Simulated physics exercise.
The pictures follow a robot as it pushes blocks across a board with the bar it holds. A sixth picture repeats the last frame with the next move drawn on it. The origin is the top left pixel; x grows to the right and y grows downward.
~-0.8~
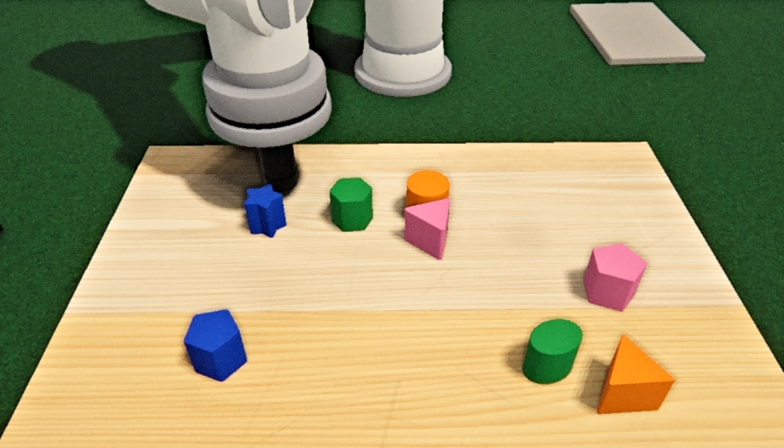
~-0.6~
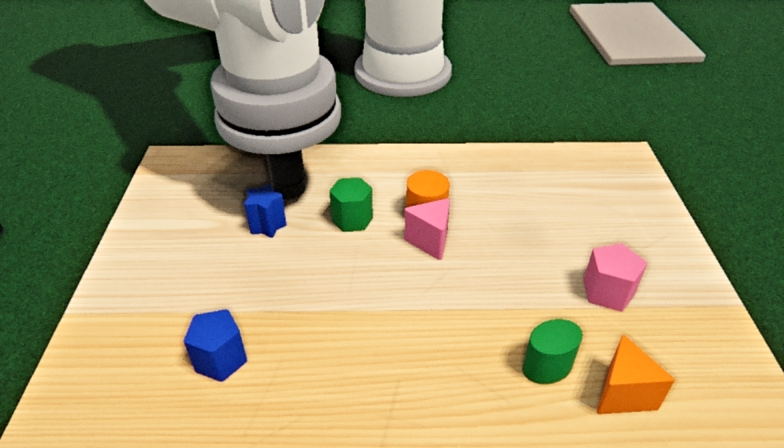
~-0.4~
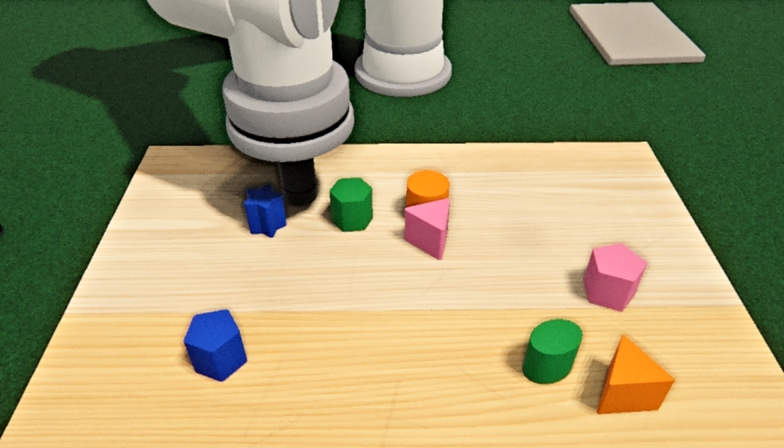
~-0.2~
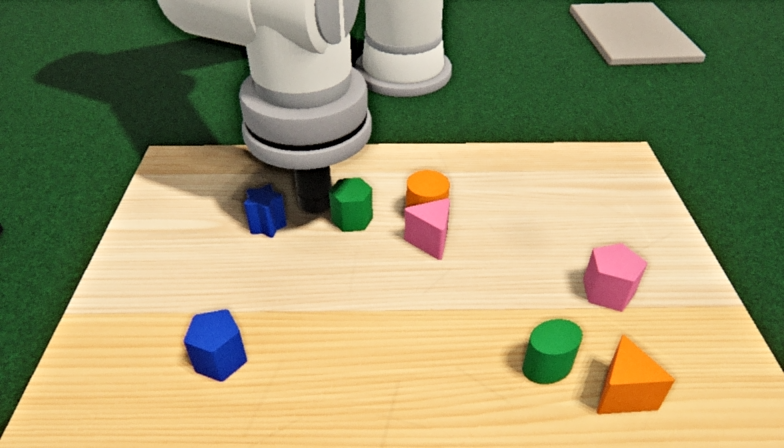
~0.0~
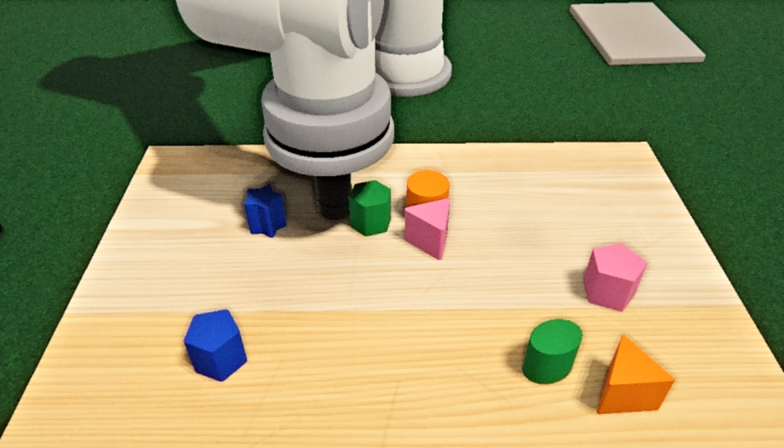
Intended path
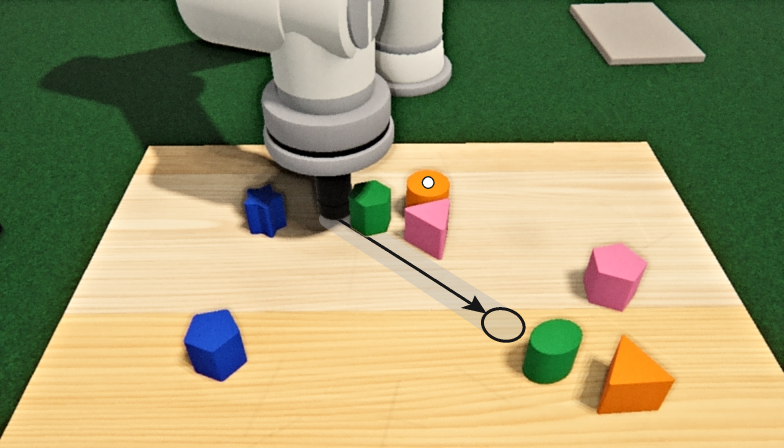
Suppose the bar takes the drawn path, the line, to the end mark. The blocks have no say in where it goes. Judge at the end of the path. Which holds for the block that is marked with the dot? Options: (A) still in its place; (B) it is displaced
The one that fits is B, it is displaced.
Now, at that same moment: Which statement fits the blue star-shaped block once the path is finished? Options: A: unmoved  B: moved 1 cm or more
The correct letter is A.
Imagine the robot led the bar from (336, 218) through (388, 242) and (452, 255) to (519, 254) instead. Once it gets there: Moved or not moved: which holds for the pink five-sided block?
It barely shifts, if at all.
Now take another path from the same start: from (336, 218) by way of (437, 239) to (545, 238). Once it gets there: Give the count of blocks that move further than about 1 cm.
Here I'd predict at least three blocks moving more than 1 cm.
The line goes straight from (336, 218) to (503, 325); the dot is on the orange disc.
On the path given first. One third of the way, bar at (386, 241); green hexagonal block at (420, 203), turned 80° anticlockwise; orange disc at (437, 180); pink triangular piece at (451, 217), turned 25° anticlockwise.
Two thirds of the way, bar at (442, 276); green hexagonal block at (424, 205), turned 95° anticlockwise; orange disc at (437, 180); pink triangular piece at (455, 219), turned 30° anticlockwise.
At the end, bar at (505, 316); blue star-shaped block unmoved; green hexagonal block at (424, 205), turned 95° anticlockwise; orange disc at (437, 180); pink triangular piece at (455, 219), turned 30° anticlockwise; green oval block unmoved.
